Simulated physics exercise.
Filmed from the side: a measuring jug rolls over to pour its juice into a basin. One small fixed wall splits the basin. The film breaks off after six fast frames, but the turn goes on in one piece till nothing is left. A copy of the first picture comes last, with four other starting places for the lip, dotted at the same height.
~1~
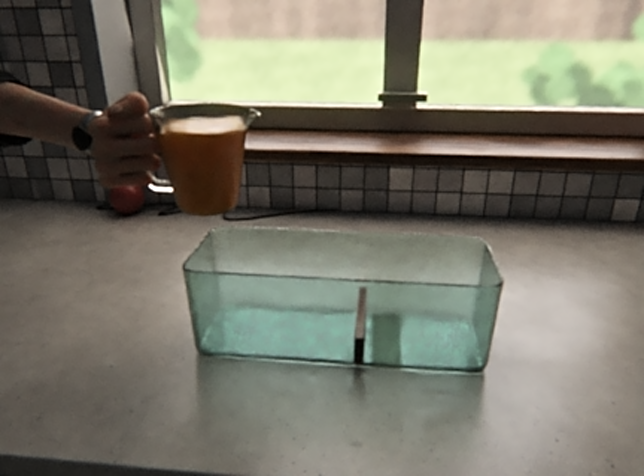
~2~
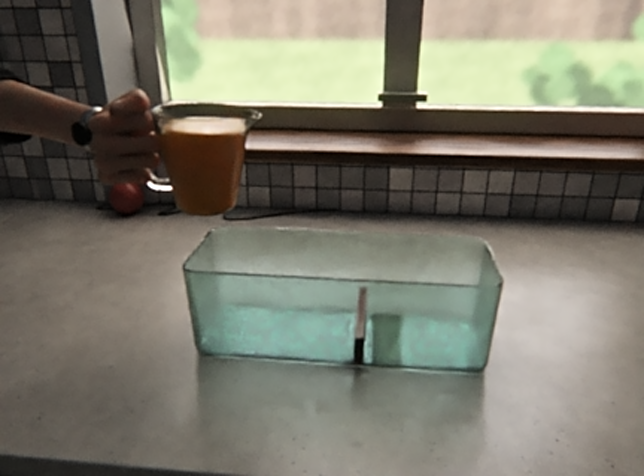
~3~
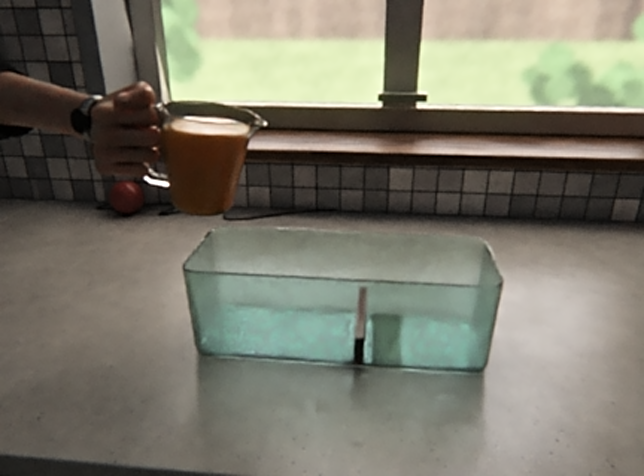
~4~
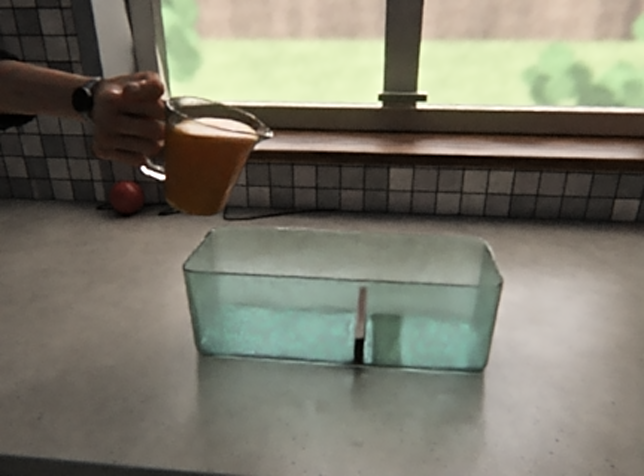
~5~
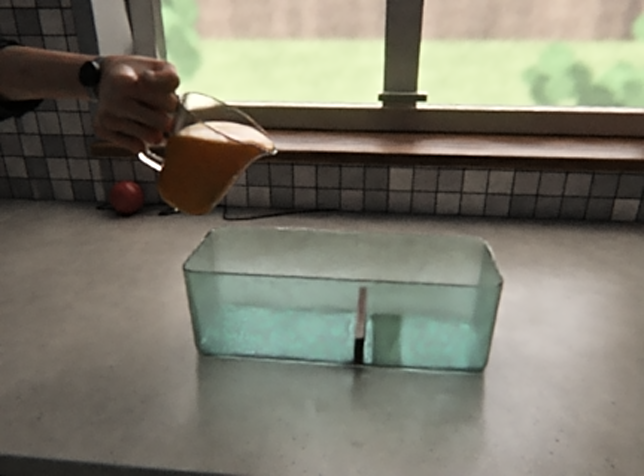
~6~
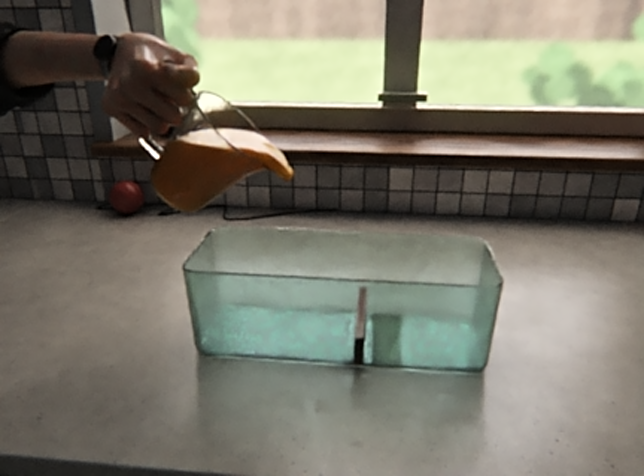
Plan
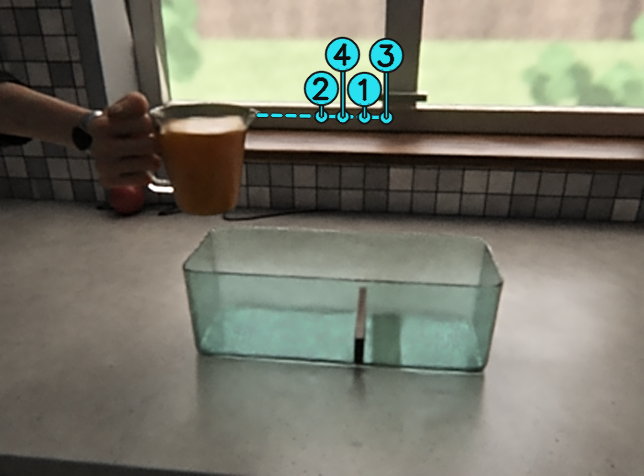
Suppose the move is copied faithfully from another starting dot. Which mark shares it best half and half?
Dot 2.
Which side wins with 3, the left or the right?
The right one.
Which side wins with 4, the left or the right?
The right one.
In cyan, 1 at (364, 117); 2 at (321, 116); 3 at (386, 117); 4 at (342, 116).
With 1, about 6 % ends left of the wall and 92 % right of it.
With 2, about 53 % ends left of the wall and 46 % right of it.
With 3, about 8 % ends left of the wall and 90 % right of it.
With 4, about 20 % ends left of the wall and 78 % right of it.
